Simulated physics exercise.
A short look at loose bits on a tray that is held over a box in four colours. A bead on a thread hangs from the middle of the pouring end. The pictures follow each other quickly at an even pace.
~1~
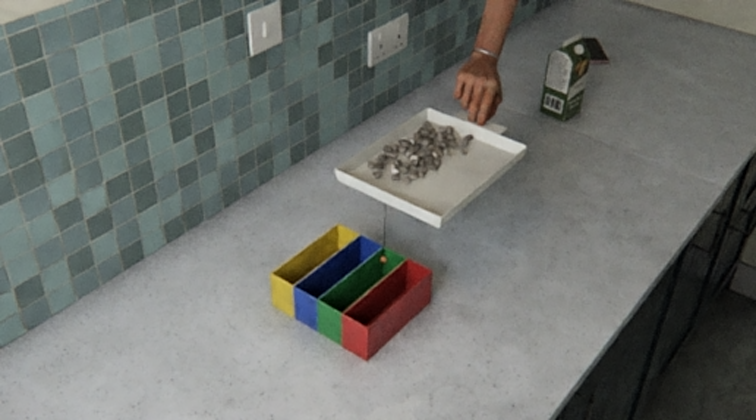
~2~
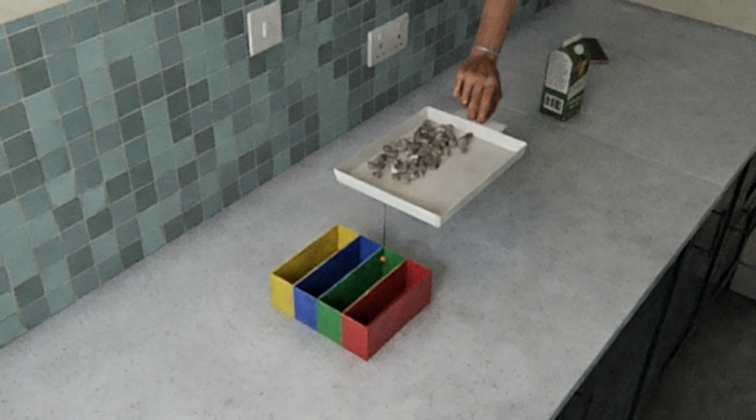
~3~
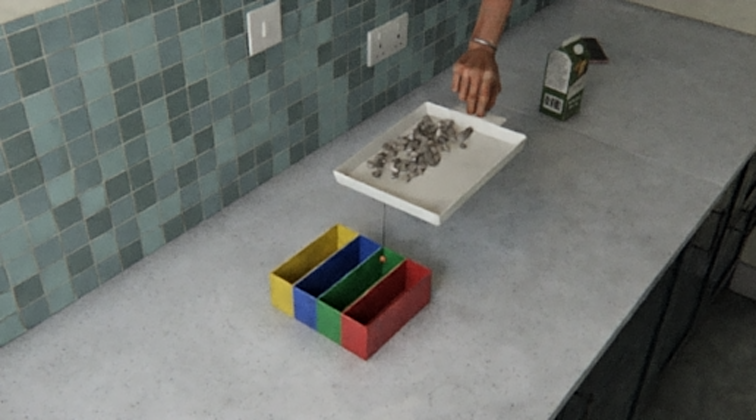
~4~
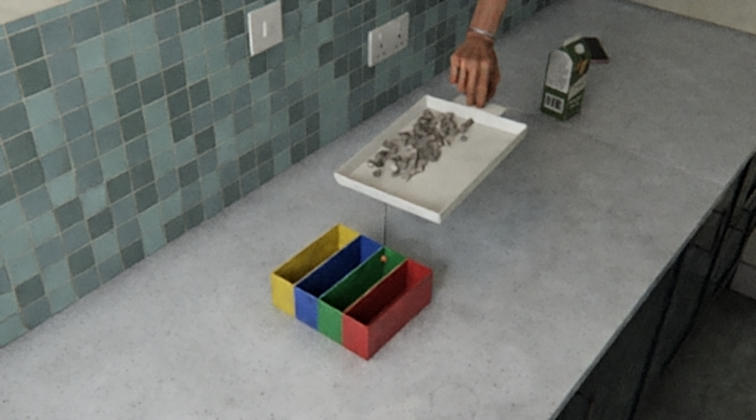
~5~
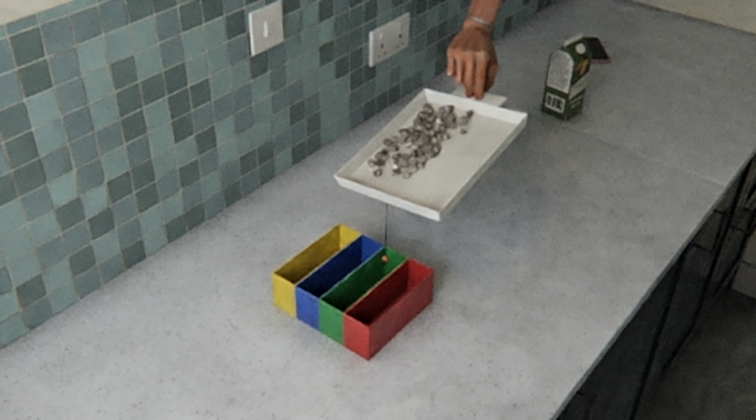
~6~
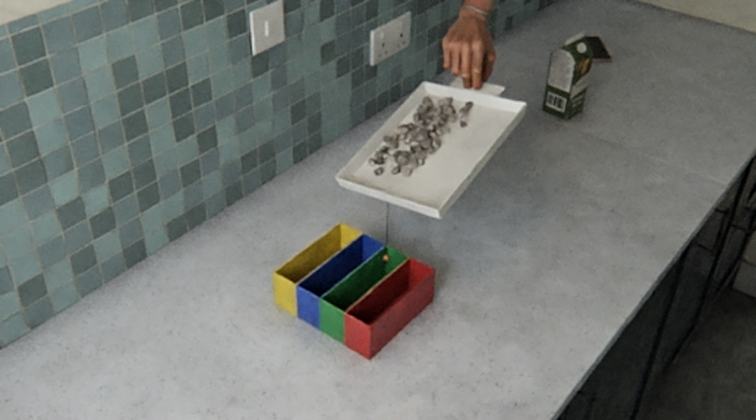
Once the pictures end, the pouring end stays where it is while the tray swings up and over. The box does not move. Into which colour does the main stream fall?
It favours the yellow compartment.
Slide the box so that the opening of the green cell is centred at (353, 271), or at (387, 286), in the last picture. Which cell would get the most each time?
One: The blue cell. Two: The cell in yellow.
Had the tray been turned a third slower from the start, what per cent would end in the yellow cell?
Near 70 %.
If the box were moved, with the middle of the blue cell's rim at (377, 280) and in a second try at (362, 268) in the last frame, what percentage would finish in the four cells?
Roughly 10 per cent, and 70 per cent.
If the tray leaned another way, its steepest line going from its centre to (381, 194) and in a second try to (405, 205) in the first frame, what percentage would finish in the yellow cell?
Roughly 30 per cent, and 0 per cent.
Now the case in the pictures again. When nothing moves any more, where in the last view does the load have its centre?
Close to (331, 276).
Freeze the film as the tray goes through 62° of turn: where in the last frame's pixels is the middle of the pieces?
Roughly at (362, 174).
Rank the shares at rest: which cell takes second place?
In second place: The blue one.
Soon after the last picture, tray tipped steeply; nearly all on the tray; a stray few falling or outside the box.
A little later, tray tipped past a quarter turn; about a quarter on the tray; about half in the yellow cell; a small part in the blue cell; a small part falling or outside the box.
Later still, tray tipped past a quarter turn; about two thirds in the yellow cell; about a third in the blue cell.
At rest, tray tipped past a quarter turn; about two thirds in the yellow cell; about a third in the blue cell; none in the red cell; none in the green cell.
